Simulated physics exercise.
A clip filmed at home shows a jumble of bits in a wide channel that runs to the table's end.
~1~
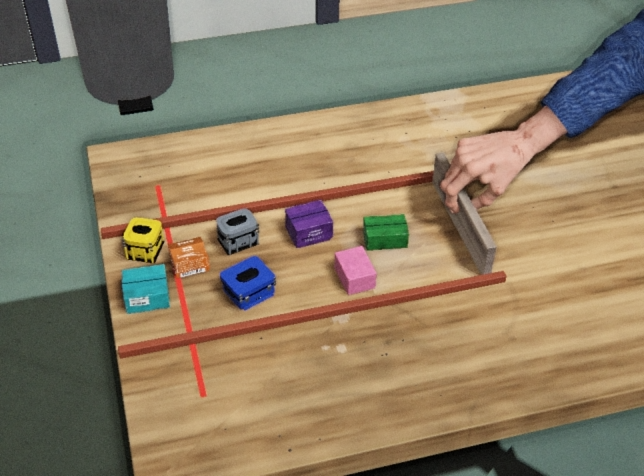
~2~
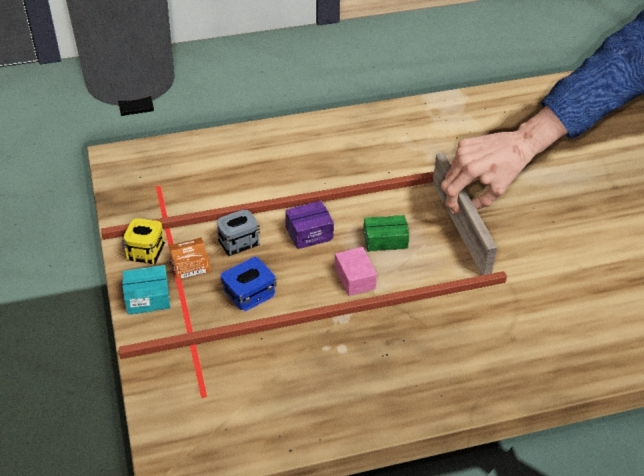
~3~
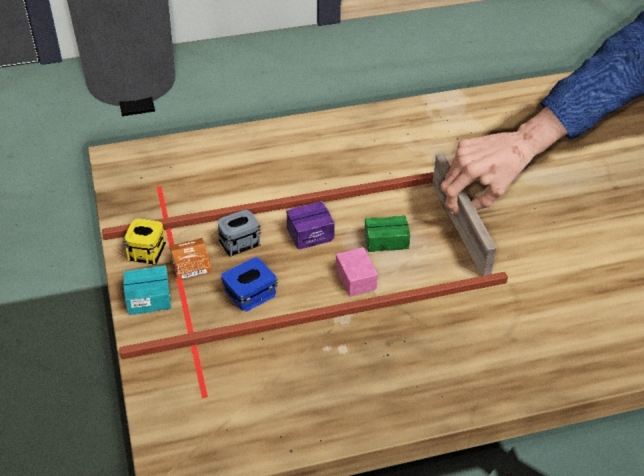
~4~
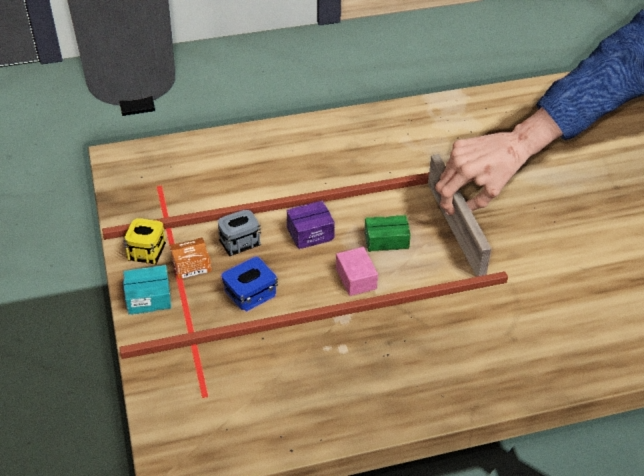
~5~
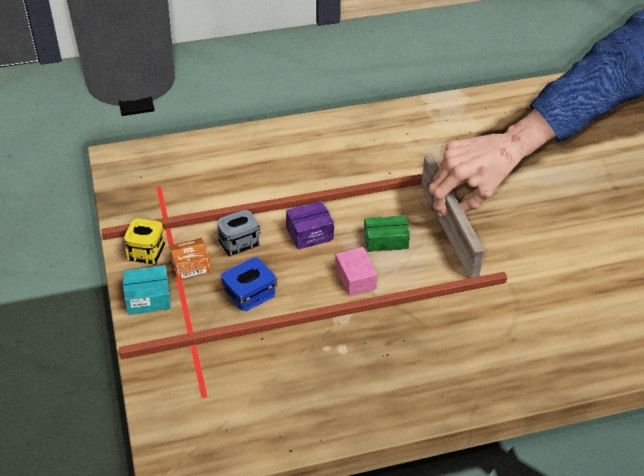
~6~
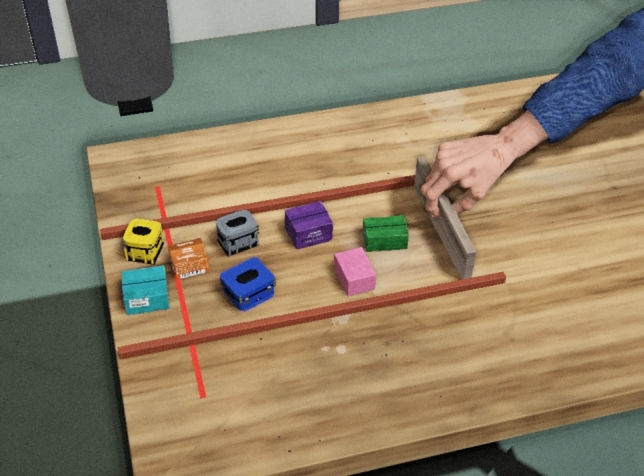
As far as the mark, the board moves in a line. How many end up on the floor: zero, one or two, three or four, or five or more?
One or two.
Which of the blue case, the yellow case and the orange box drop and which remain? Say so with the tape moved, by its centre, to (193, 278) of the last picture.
Blue case remains, yellow case drops, orange box remains.
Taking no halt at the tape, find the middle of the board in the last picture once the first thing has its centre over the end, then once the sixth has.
At (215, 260) for the first, at (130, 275) for the sixth.
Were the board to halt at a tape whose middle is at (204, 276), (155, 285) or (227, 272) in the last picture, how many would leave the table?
Per try in turn: 1, 5, 0.
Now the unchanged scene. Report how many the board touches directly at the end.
3 in contact.
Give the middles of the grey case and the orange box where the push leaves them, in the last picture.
In the last picture the grey case sits around (110, 252) and the orange box around (116, 280).
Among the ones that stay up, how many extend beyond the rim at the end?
The total comes out at 3.
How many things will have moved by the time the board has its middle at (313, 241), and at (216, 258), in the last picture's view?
3, then 8.
Soon after, none off yet; turquoise box at rest near (146, 290); yellow case at rest near (144, 241); orange box at rest near (189, 259).
Then, none off yet; turquoise box moving near (140, 295); yellow case at rest near (144, 241); orange box moved a little near (171, 265).
At rest, the number that fall off is one or two; fallen, yellow case and turquoise box.
